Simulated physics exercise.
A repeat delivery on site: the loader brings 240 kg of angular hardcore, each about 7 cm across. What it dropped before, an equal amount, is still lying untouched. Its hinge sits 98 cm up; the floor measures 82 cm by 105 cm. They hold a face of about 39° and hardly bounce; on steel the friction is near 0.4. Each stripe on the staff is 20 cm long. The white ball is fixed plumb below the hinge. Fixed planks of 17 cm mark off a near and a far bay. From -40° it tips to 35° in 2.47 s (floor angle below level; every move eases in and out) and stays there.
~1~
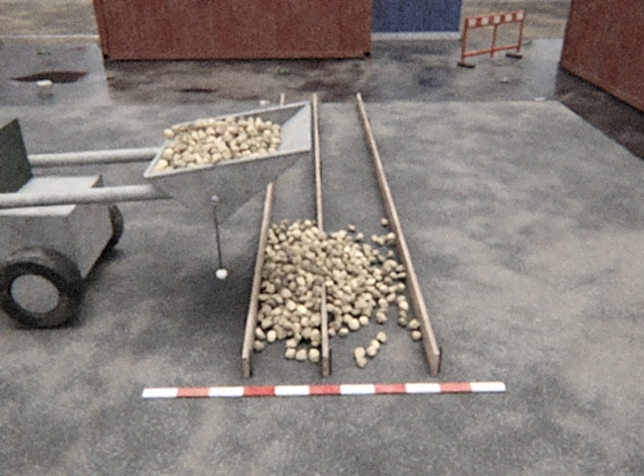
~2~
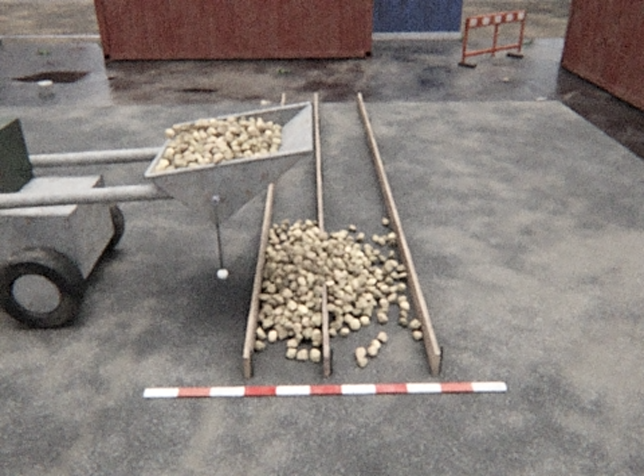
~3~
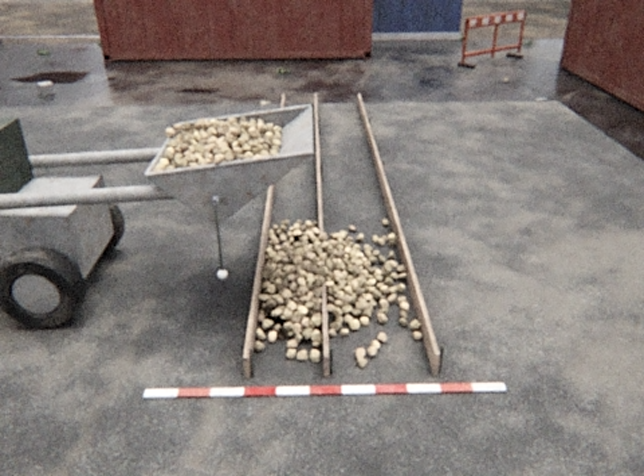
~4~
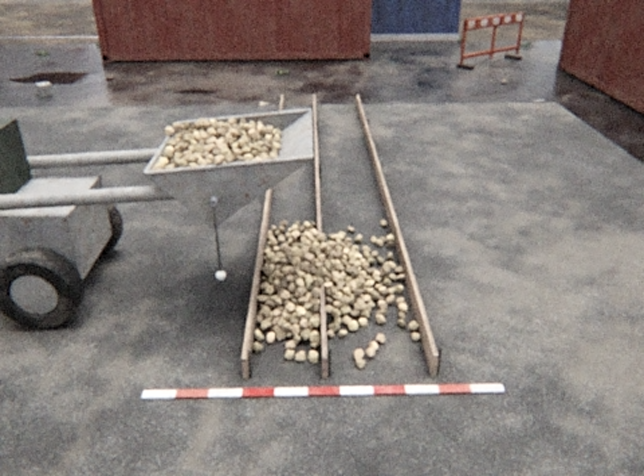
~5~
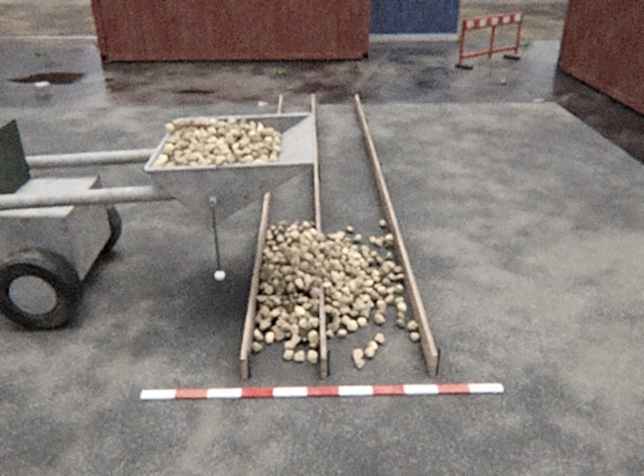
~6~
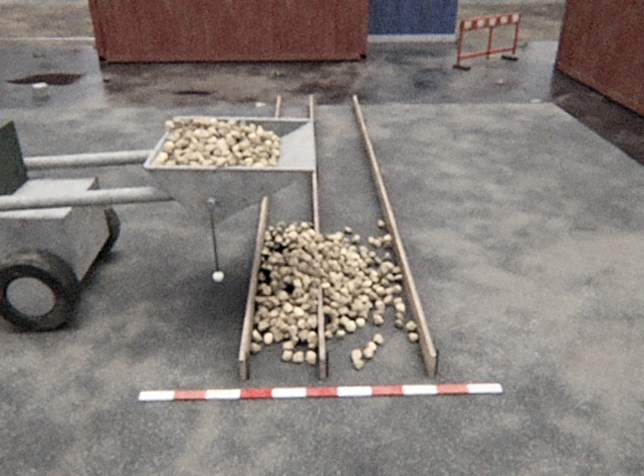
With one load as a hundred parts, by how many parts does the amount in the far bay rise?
About 78 per cent.
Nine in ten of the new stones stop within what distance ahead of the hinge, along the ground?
About 120 cm.
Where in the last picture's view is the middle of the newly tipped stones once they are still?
Their middle is at about (338, 267).
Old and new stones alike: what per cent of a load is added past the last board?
Near 0 parts in a hundred.
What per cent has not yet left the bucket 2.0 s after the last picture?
Roughly 35 per cent is still inside.
Then, 1.2 s after the last picture the floor is at 23°; in per cent of one load, 100 in the bucket, 67 in the near bay, 34 in the far bay; the foremost stones are at (395, 272).
Then, 2.0 s after the last picture the floor is at 35°; in per cent of one load, 37 in the bucket, 91 in the near bay, 72 in the far bay; the foremost stones are at (395, 272).
Then, 2.3 s after the last picture the floor is at 35°; in per cent of one load, 7 in the bucket, 92 in the near bay, 102 in the far bay; the foremost stones are at (398, 276).
Then, 4.8 s after the last picture the floor is at 35°; in per cent of one load, 0 in the bucket, 89 in the near bay, 112 in the far bay; the foremost stones are at (400, 279). Net gain in the far bay, 78.
